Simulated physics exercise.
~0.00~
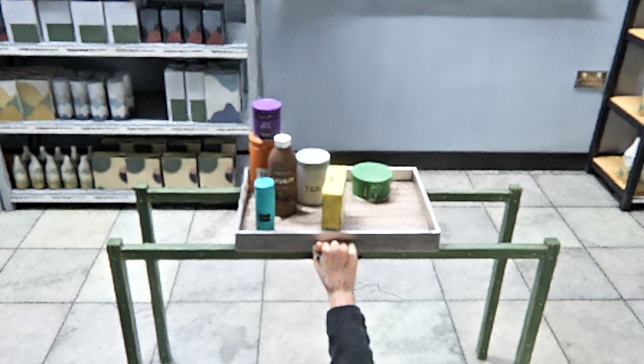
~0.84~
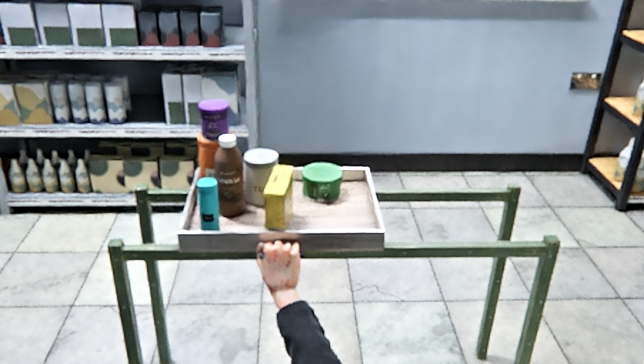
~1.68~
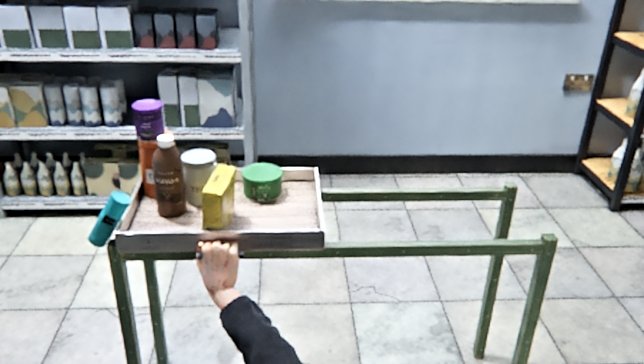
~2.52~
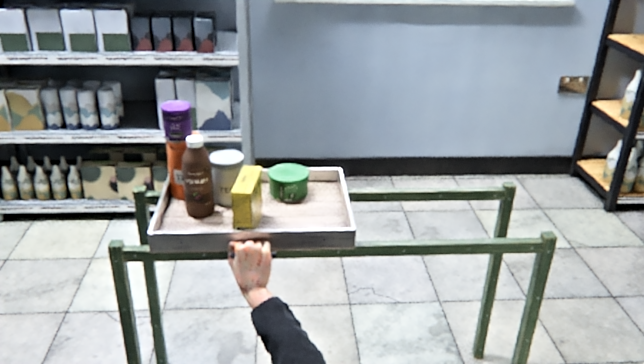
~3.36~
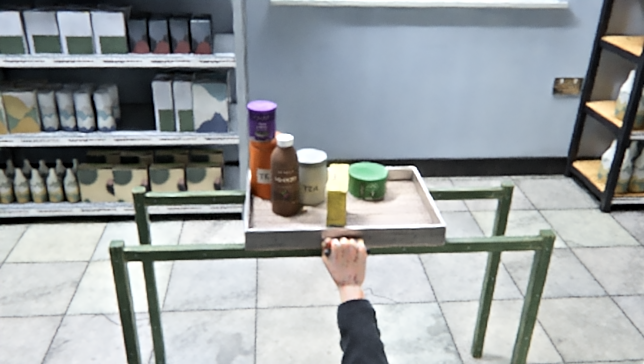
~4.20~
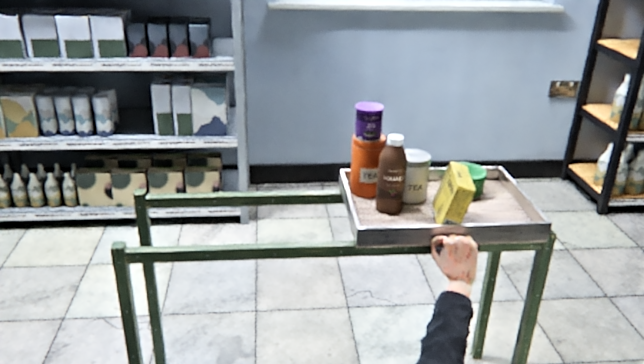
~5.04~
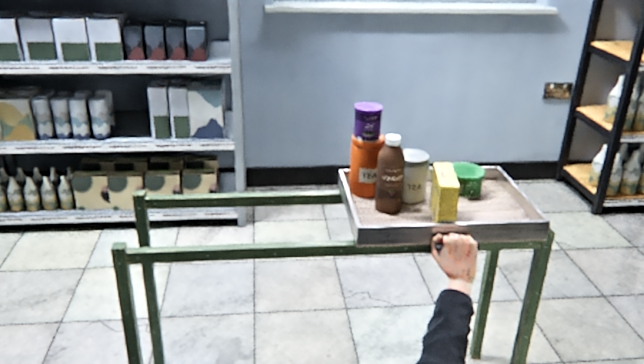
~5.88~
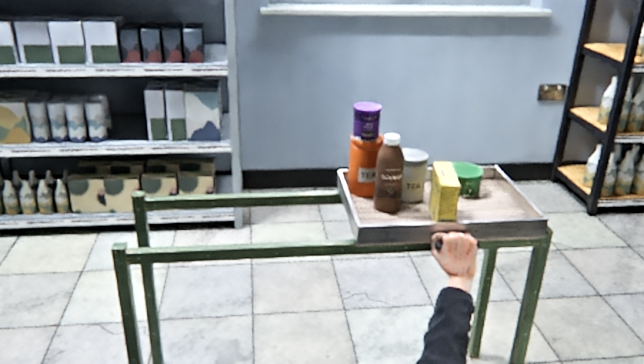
The clip shows a hand sliding a tray of containers left along a green frame, where a turquoise shaker topples off the left side, then moving it right until the yellow packet tilts briefly and settles upright, with the remaining containers still on the tray at the right end.
